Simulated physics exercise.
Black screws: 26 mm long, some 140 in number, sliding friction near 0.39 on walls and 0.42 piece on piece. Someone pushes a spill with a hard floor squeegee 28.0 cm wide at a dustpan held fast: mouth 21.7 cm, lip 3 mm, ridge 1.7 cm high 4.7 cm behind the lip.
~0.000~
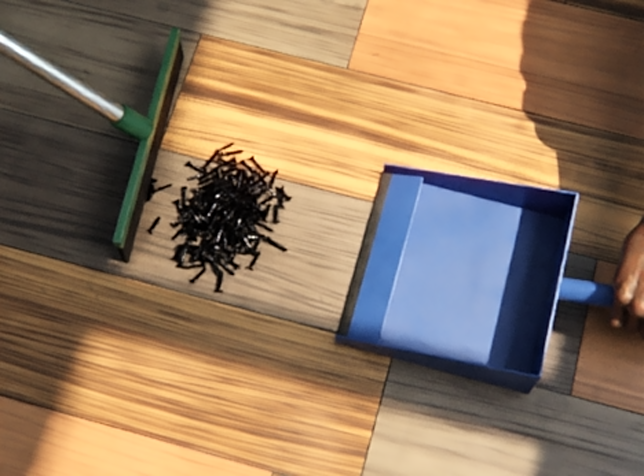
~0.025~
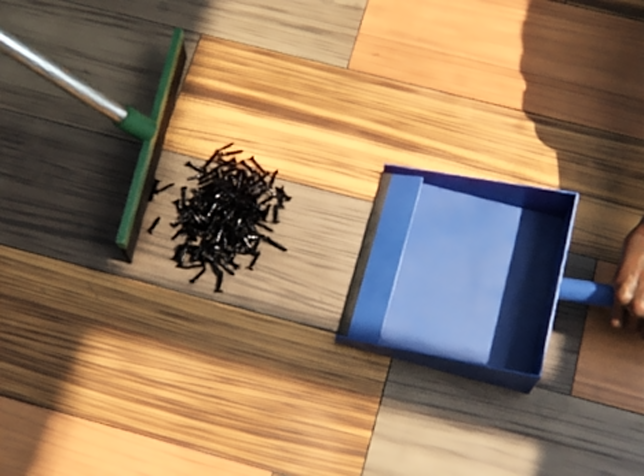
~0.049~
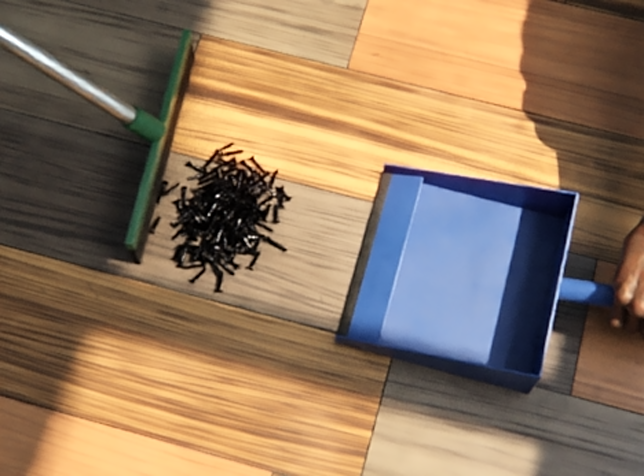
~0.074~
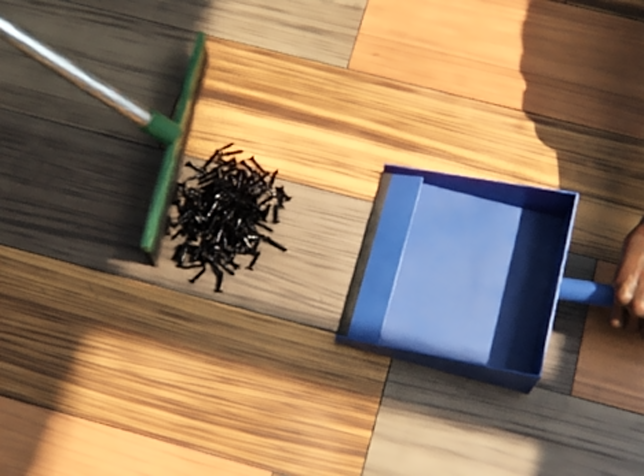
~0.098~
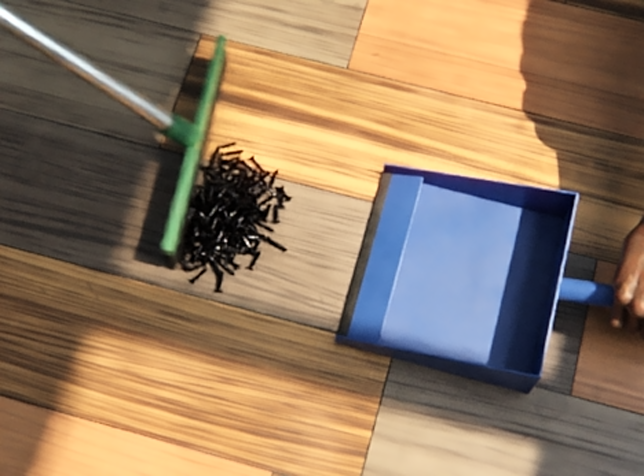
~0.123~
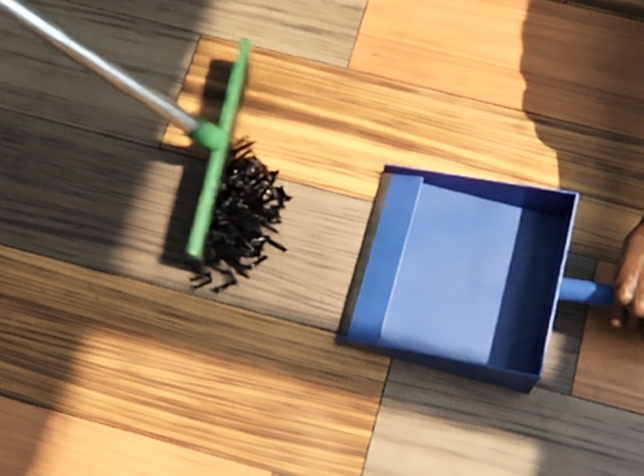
On a wooden floor, a green squeegee slides right and pushes black screws toward a still blue dustpan.
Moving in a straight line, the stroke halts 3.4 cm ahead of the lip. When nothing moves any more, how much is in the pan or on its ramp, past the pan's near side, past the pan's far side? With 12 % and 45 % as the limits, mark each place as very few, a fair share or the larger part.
My call: Pan: The larger part; near side: Very few; far side: Very few.
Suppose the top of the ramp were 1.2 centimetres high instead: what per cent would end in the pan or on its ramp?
I'd expect close to 55 per cent.
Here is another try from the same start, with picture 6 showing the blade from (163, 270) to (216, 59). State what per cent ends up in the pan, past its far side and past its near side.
Pan 20 % / far 0 % / near 5 %.
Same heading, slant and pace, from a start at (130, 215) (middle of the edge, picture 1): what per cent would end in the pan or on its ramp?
Estimate: Near 50 %.
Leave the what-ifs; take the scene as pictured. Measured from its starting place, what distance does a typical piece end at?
I'd say near 20 cm.
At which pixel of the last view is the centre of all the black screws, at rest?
I'd put it at about (379, 233).
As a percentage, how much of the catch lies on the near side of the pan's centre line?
Close to 40 %.
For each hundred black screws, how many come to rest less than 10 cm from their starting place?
Near 5 per cent.
After 0.20 s, middle of the blade 10 cm from the lip; 0 % over the lip, far side 5 %, near side 0 %.
After 0.25 s, middle of the blade 6 cm from the lip; 0 % over the lip, far side 5 %, near side 0 %.
After 0.44 s, middle of the blade 5 cm from the lip; 60 % over the lip, far side 5 %, near side 0 %.
By 1.4 s all is still; pan 55 %, near side 0 %, far side 5 %, in front of the lip or behind the blade 35 %.
